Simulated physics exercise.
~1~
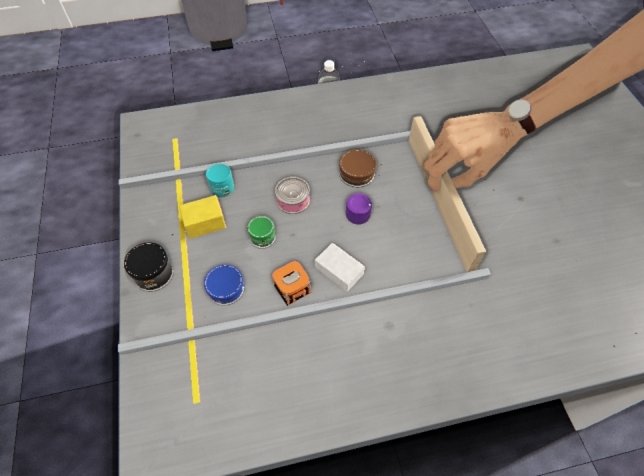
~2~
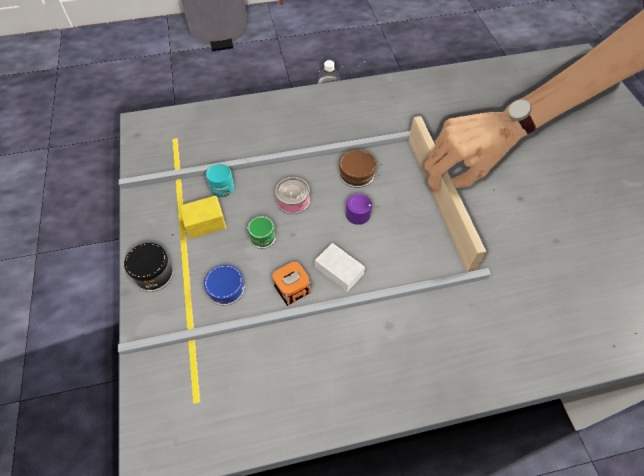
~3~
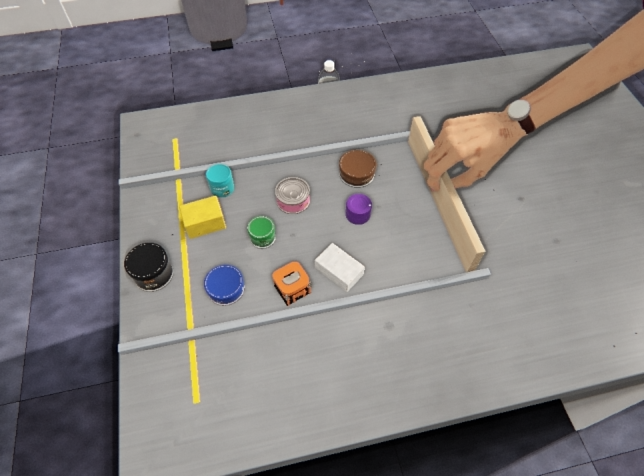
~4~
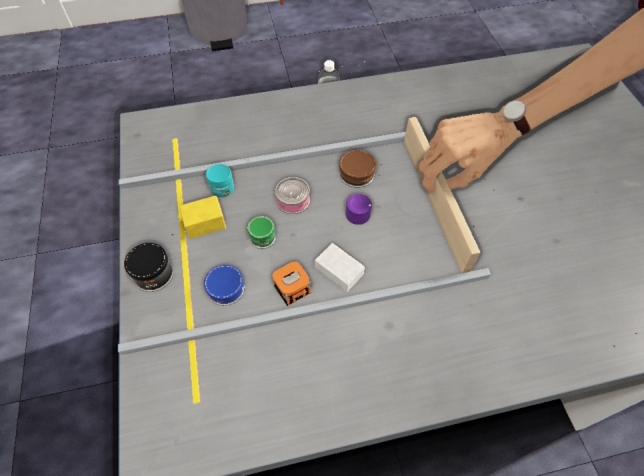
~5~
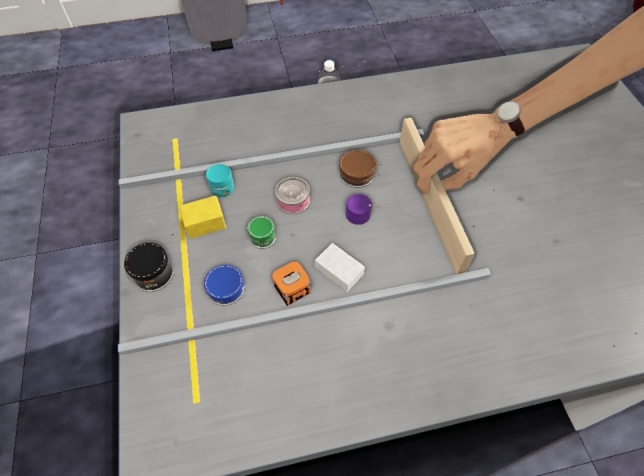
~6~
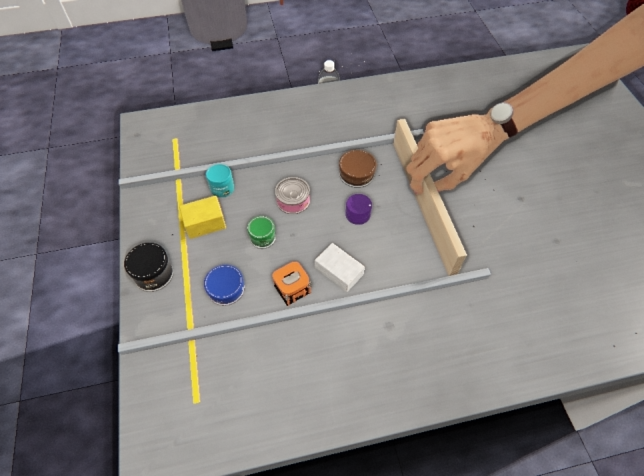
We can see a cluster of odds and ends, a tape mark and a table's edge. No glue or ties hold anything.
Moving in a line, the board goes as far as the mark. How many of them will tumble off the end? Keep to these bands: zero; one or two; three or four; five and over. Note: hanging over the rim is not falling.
That gives one or two.
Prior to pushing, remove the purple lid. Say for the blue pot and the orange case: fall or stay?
Well, the blue pot goes off the edge while the orange case is still there.
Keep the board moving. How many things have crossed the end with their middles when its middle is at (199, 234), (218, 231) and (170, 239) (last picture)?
Going through the three positions, you'd get 0, 0 and 3.
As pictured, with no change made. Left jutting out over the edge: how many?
The count is 2.
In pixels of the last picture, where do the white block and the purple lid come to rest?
Result: One about (172, 294), other about (169, 247).
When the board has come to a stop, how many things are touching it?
3 are in contact with it.
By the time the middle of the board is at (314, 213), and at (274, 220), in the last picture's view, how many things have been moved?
The counts are 5 and 9.
Soon after, none off yet; black pot at rest near (150, 268); yellow block at rest near (203, 217); blue pot at rest near (225, 285).
In the end, the number that fall off is one or two; gone, blue pot.
